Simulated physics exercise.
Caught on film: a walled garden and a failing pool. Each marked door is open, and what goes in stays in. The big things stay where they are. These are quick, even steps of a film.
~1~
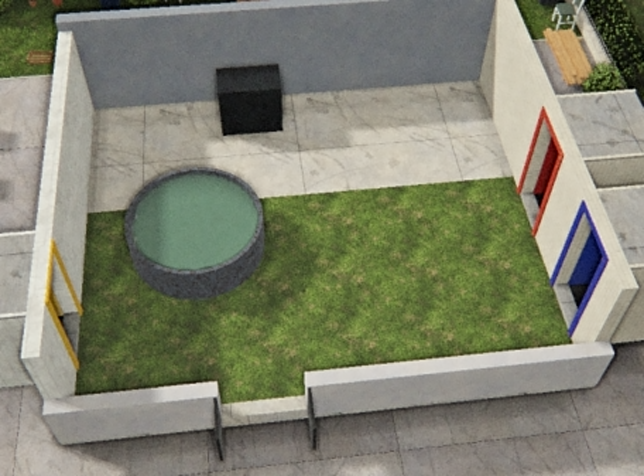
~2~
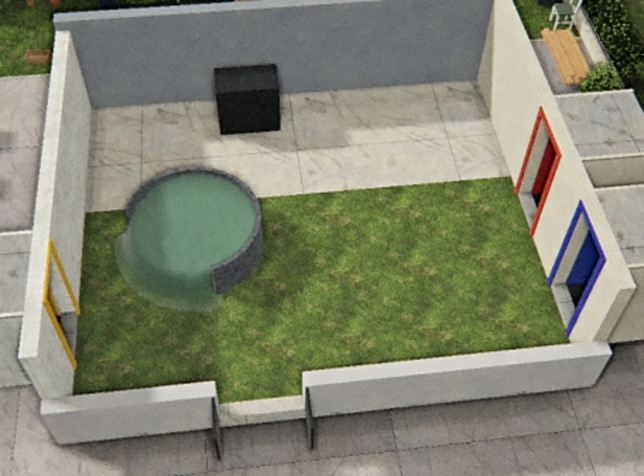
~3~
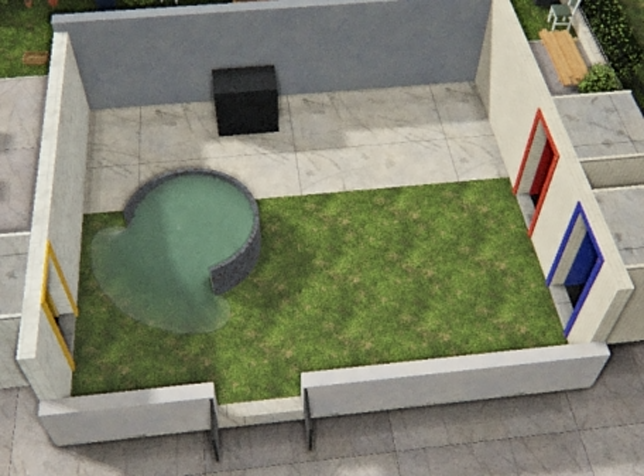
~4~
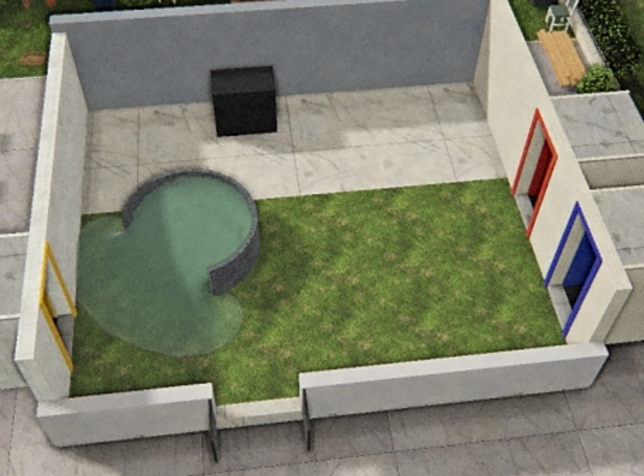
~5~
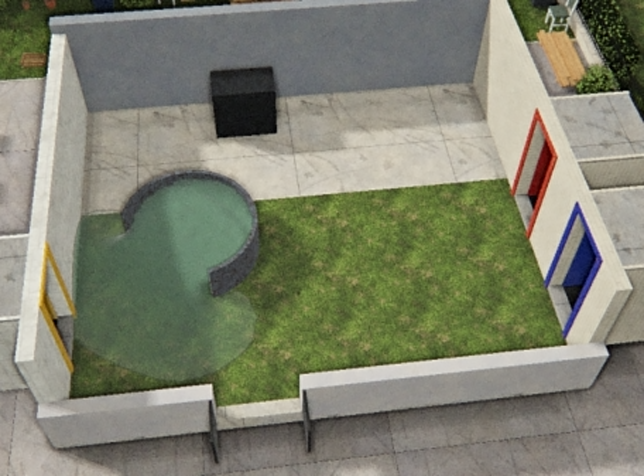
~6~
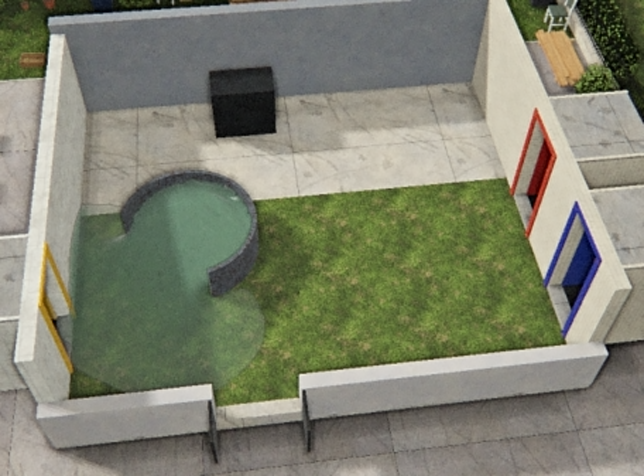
A walled garden with a grey back wall and pale side walls is seen from high above, its lawn in front of a paved strip. A round, dark-rimmed pool of green water sits at left, with a black block behind it, a yellow-framed opening left, and red and blue doorways right. The pool's front-left rim opens and water spreads over the grass toward the left and front walls, thinning as it widens.
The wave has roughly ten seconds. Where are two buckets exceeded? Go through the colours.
One by one: The yellow door floods; the red door holds within the limit; the blue door holds within the limit.
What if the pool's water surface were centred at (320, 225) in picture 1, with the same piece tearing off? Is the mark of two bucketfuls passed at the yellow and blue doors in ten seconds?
My reading: The yellow one goes over, the blue one is under.
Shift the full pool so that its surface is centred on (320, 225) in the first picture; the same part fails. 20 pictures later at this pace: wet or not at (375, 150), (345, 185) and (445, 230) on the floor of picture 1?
In that order: Not flooded, not flooded, clear.
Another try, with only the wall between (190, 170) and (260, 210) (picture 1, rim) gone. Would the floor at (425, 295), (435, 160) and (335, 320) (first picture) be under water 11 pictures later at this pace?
In turn: Free of water, covered, clear.
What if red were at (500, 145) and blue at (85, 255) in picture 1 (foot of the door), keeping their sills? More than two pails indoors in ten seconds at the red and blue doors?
One by one: The red one stays under, the blue one takes more.
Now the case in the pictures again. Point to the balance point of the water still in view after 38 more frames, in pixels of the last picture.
Close to (226, 273).
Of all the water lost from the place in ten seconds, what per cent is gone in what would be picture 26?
Close to 55 %.
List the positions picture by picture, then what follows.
The round pool at (195, 221) is whole and still, in the first picture.
Water pours out at (150, 278) and has run to a hidden place, in the second picture.
The front is at (103, 233), out from the gap at (149, 280), in the third picture.
The front is at (92, 224), out from the gap at (148, 282), in the fourth picture.
Water pours out at (148, 283) and has run to (82, 219), in the fifth picture.
Water pours out at (147, 283) and has run to (82, 206), in the sixth picture.
A moment on, water covers 20 % of the floor; the yellow door under two buckets in, the red door not reached, the blue door not reached.
Next, water covers 25 % of the floor; the yellow door over two buckets in, the red door not reached, the blue door not reached.
Then, water covers 40 % of the floor; the yellow door far over two buckets in, the red door not reached, the blue door not reached.
Later, water covers 65 % of the floor; the yellow door far over two buckets in, the red door not reached, the blue door not reached.
In the end, water covers 90 % of the floor; the yellow door far over two buckets in, the red door wet at the sill, nothing in, the blue door wet at the sill, nothing in.
